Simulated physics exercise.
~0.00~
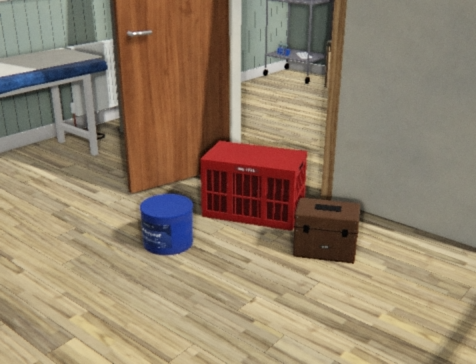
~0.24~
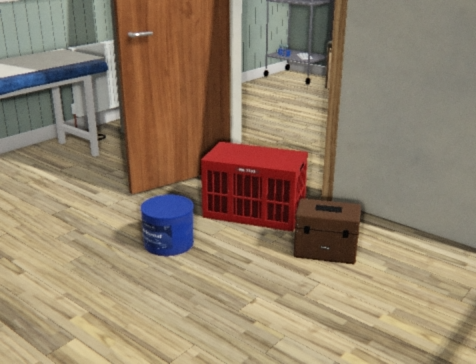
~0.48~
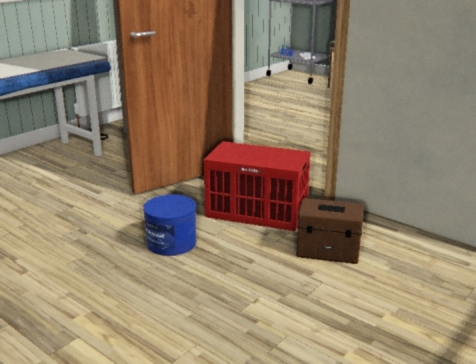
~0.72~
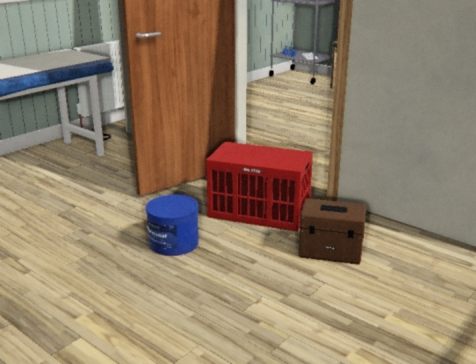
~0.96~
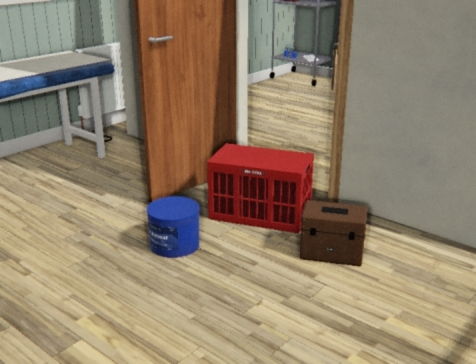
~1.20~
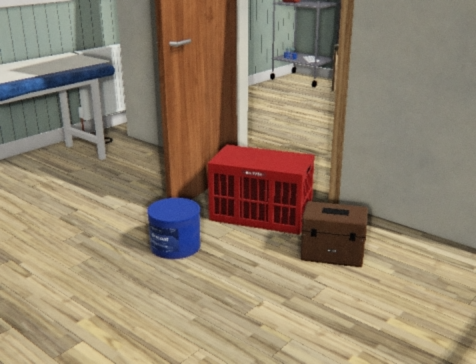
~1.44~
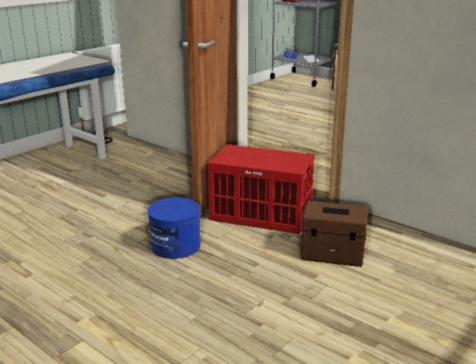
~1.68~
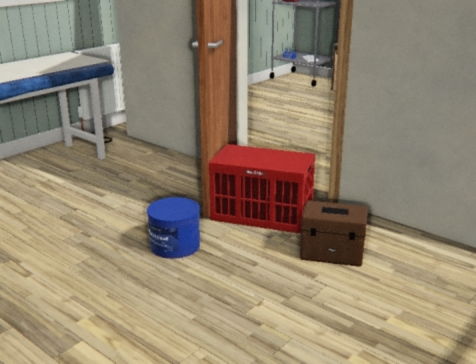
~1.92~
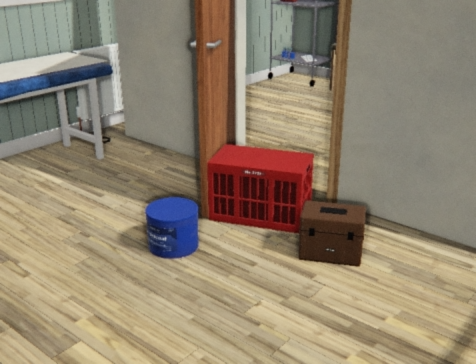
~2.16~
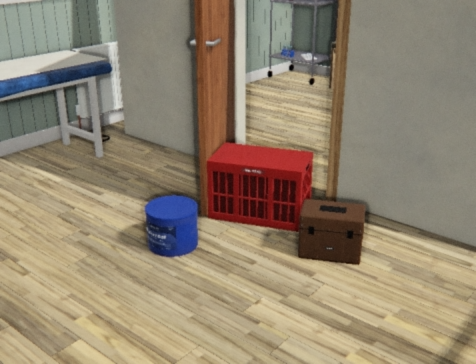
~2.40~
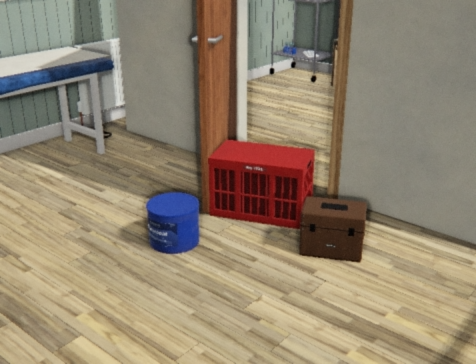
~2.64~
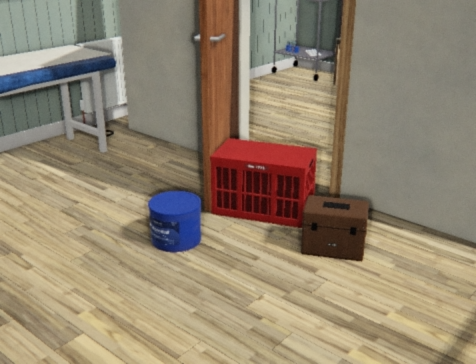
The clip shows an open wooden door with a red crate, a brown toolbox and a blue pail on the floor nearby. The door swings partway toward its frame, then stops beside the crate, still open, while the three objects stay in place.
